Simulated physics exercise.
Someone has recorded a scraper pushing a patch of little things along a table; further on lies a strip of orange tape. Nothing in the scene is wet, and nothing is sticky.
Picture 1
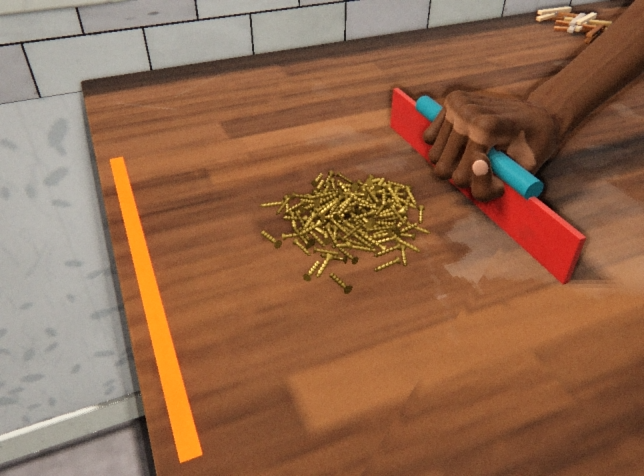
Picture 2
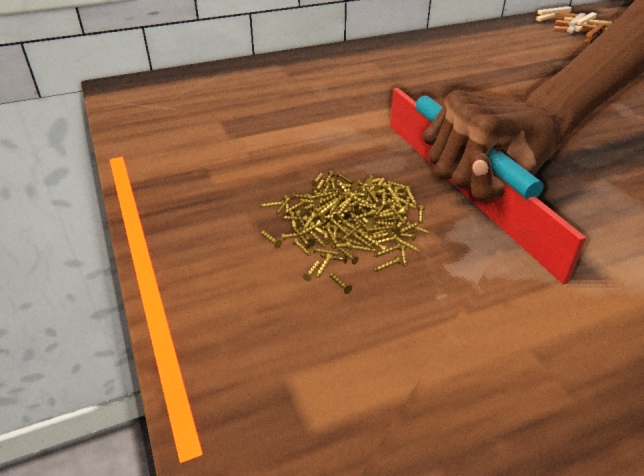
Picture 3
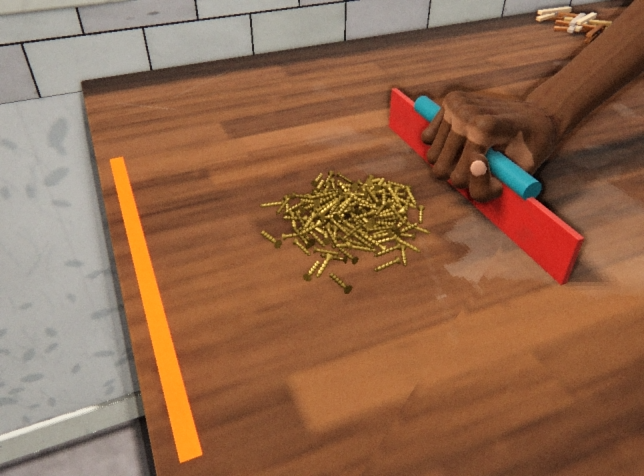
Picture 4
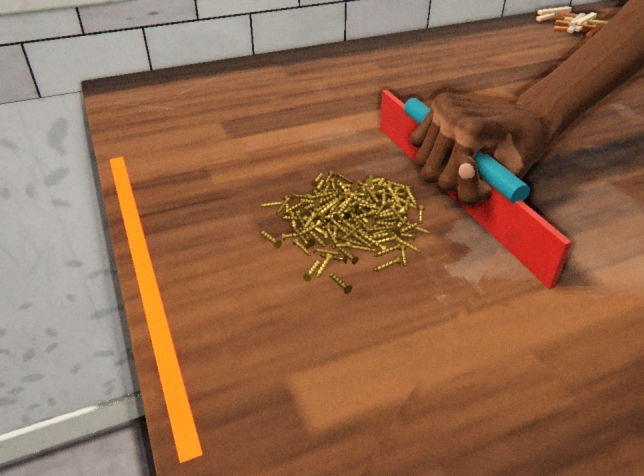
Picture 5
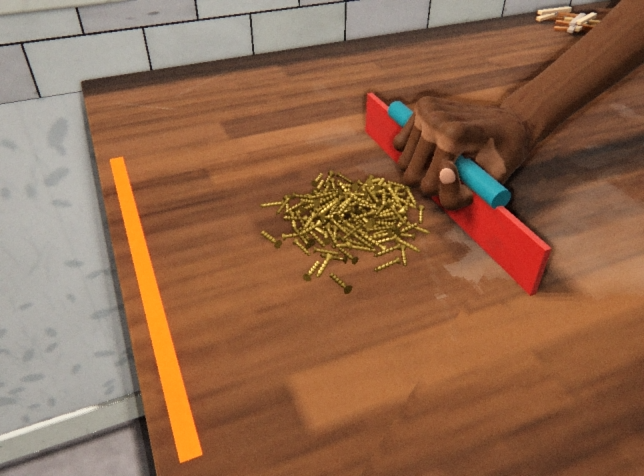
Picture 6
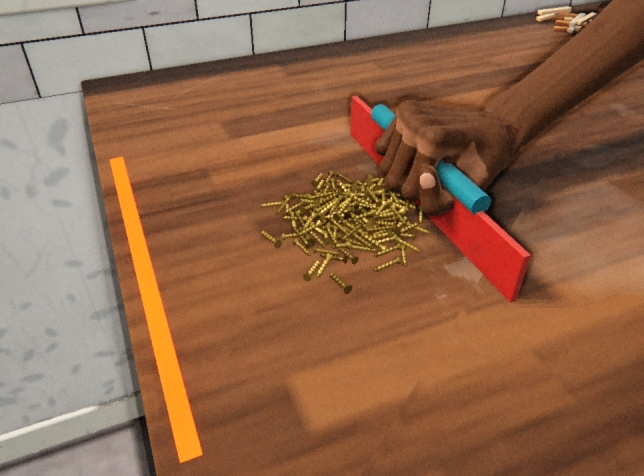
A red scraper with a blue handle, gripped by a hand, stayed still at first, then slid left across the wooden table up to a heap of brass screws, which had not moved.
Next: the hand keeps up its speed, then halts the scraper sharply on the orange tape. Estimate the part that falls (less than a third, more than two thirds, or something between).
It clears better than two thirds off the end, I think.
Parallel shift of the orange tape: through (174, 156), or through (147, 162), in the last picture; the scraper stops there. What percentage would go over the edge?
You'd get 10 % the first time and 50 % the second.
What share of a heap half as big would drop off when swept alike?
Near 100 per cent of the pieces.
Soon after the last picture, scraper still moving, near (281, 192); heap all on the table, its front near (195, 277).
A little later, scraper stopped at the orange tape; heap most over the edge.
Later still, scraper stopped at the orange tape; heap nearly all over the edge.
At rest, scraper stopped at the orange tape; heap nearly all over the edge.
